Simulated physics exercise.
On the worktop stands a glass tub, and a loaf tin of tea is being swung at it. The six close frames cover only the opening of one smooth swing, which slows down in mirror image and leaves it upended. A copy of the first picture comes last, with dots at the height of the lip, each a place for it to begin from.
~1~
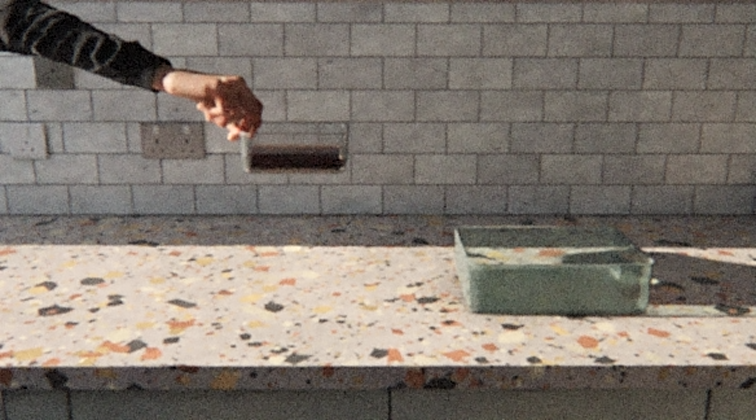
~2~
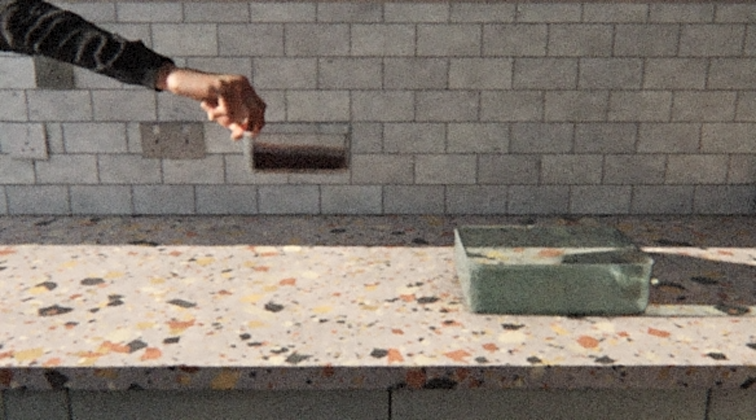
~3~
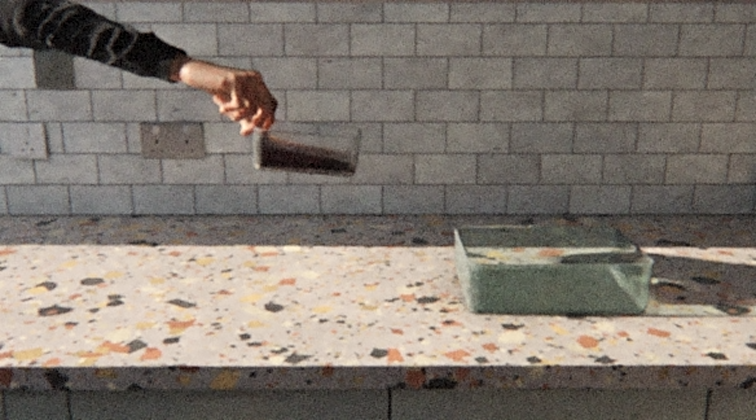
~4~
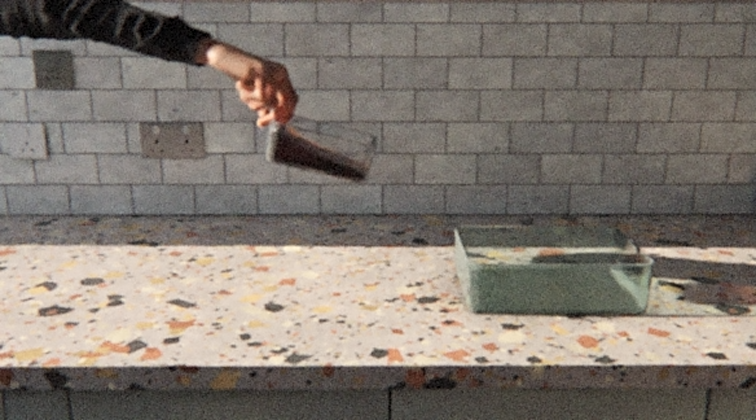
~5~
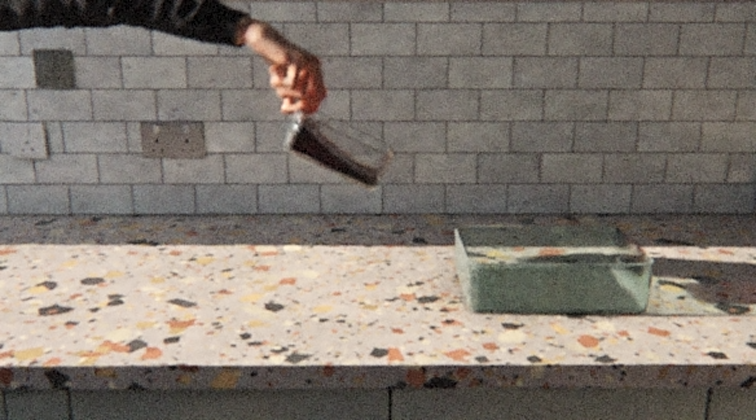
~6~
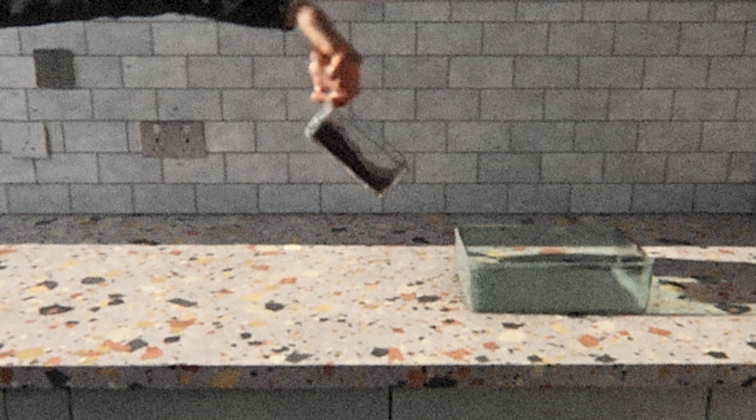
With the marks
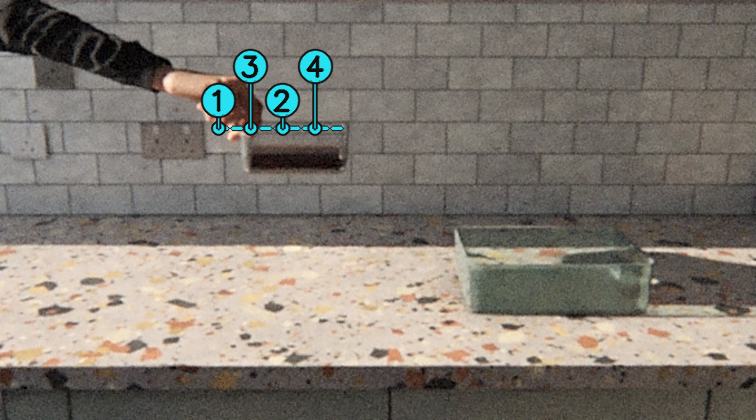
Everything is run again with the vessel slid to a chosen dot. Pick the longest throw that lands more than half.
It is 4.
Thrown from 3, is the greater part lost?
Yes, that goes wrong.
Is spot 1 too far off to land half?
Yes.
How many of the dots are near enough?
One of them.
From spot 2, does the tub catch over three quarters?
No.
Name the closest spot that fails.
The answer is 2.
On the marked copy, 1 at (218, 128); 2 at (282, 128); 3 at (250, 128); 4 at (315, 128).
For spot 1, about 0 % lands in the tub, 98 % falls short.
For spot 2, about 30 % lands in the tub, 63 % falls short and 7 % goes beside or beyond.
For spot 3, about 0 % lands in the tub, 96 % falls short and 3 % goes beside or beyond.
For spot 4, about 68 % lands in the tub, 24 % falls short and 8 % goes beside or beyond.
